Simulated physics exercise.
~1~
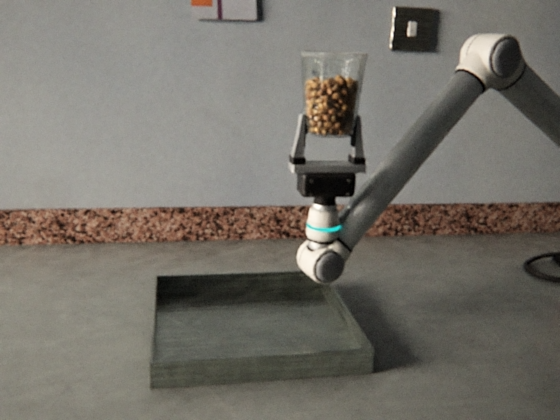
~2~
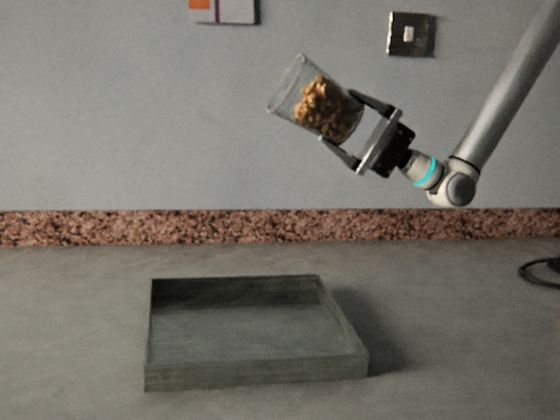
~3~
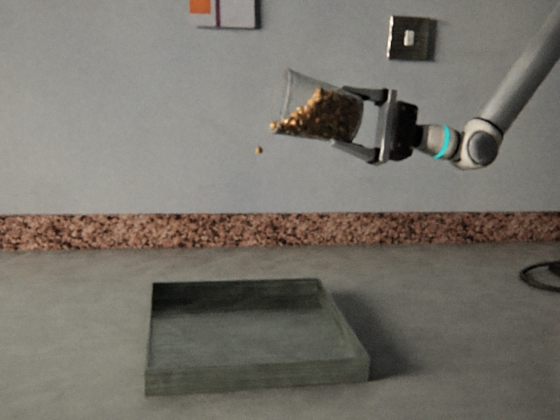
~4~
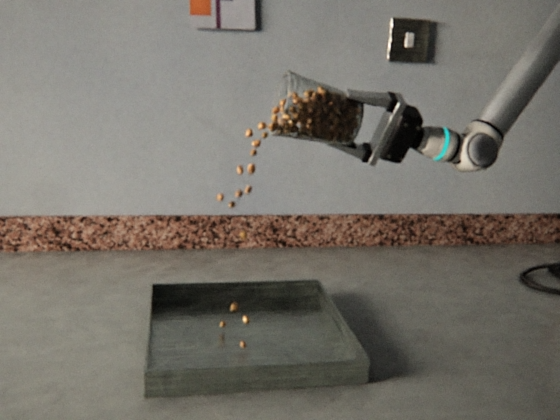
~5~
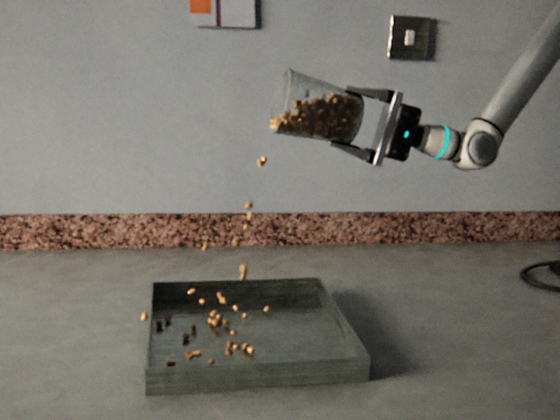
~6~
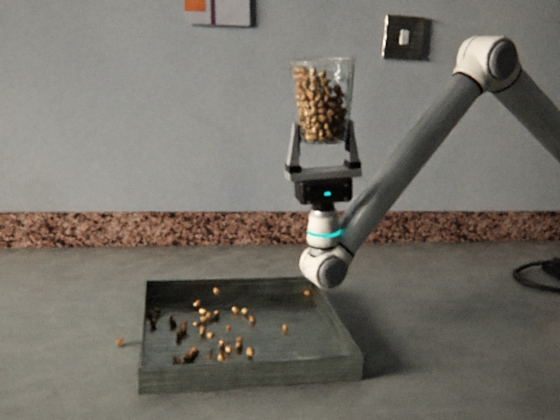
On a grey tabletop against a pale wall with a speckled reddish strip along its base, a robot arm holds a clear beaker of brown dried beans upright above a shallow, dark square tray. The arm lifts the beaker and tips it to the left until it lies nearly on its side. A first bean drops from the mouth, then more fall in a loose, thin stream and scatter across the tray. The arm then swings the beaker upright again, still mostly full. Scattered beans remain in the tray, and one rests on the table to its left.
